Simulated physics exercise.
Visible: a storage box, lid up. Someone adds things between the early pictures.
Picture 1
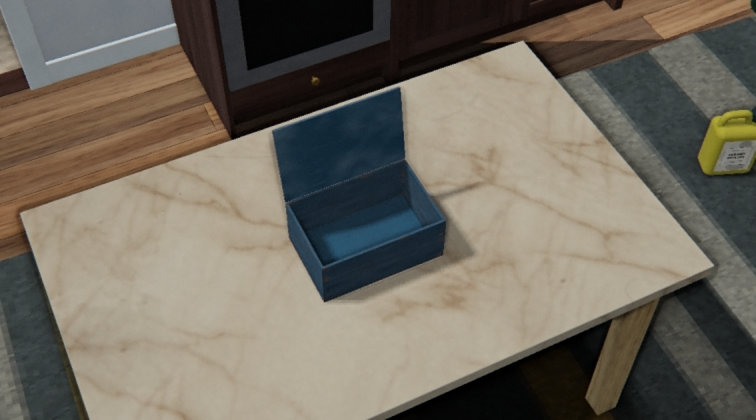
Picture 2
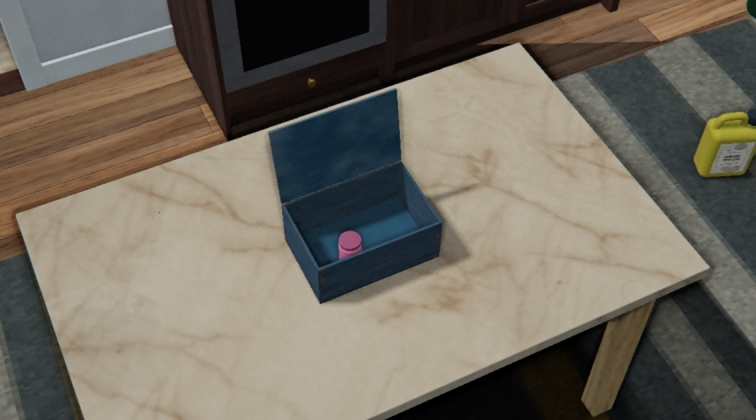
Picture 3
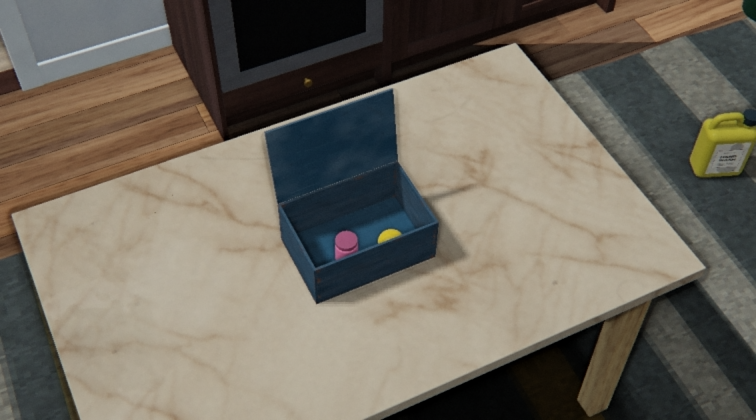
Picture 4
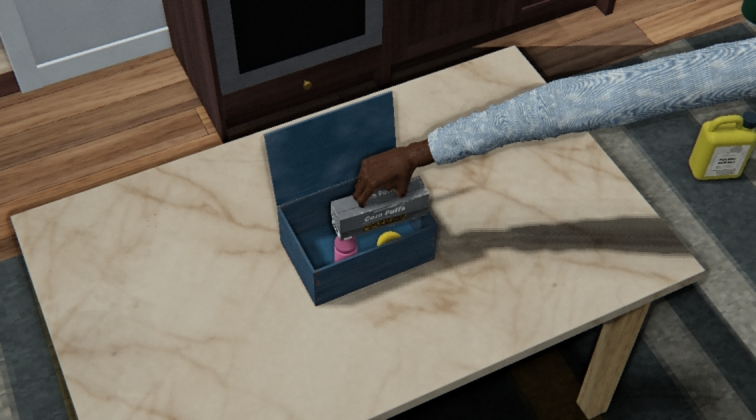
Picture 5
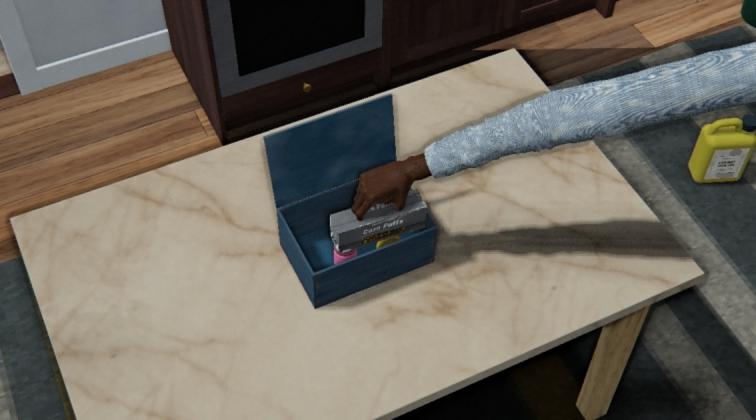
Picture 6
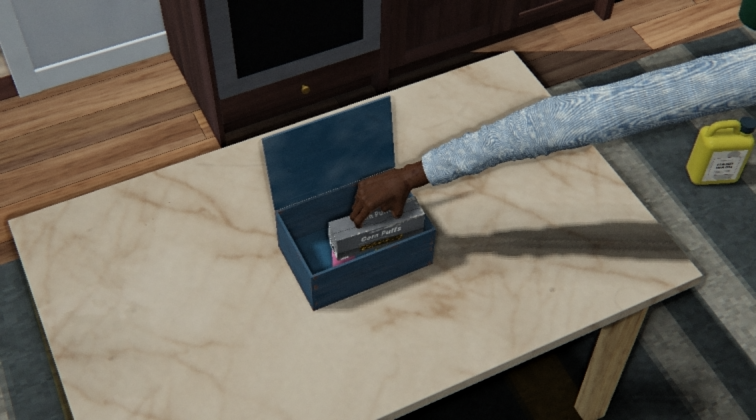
On a marble-topped table, a pink shaker and then a yellow item appeared inside an open blue box, and a hand reached in from the right and lowered a grey carton in with them.
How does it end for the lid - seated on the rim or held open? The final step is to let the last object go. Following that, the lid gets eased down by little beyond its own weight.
For the lid it ends held open.
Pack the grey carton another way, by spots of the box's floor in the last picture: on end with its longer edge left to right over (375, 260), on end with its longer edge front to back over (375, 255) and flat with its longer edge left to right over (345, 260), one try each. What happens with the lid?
Going in order, the lid comes down all the way, then comes down all the way, then comes down all the way.
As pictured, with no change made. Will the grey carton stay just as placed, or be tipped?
Result: It leans over.
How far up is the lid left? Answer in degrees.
It comes to about 20°.
Then, 1.00 s on from there, lid starting down; grey carton turned 25° from how it was put near (381, 238).
Then, 1.50 s on from there, lid 65° above the rim; grey carton turned 25° from how it was put near (381, 238).
Then, 1.80 s on from there, lid 36° above the rim; grey carton turned 25° from how it was put near (381, 238).
In the end, lid 21° above the rim; left askew, grey carton; the other 2 unmoved. At the end, from the last picture's camera, grey carton near (381, 238).
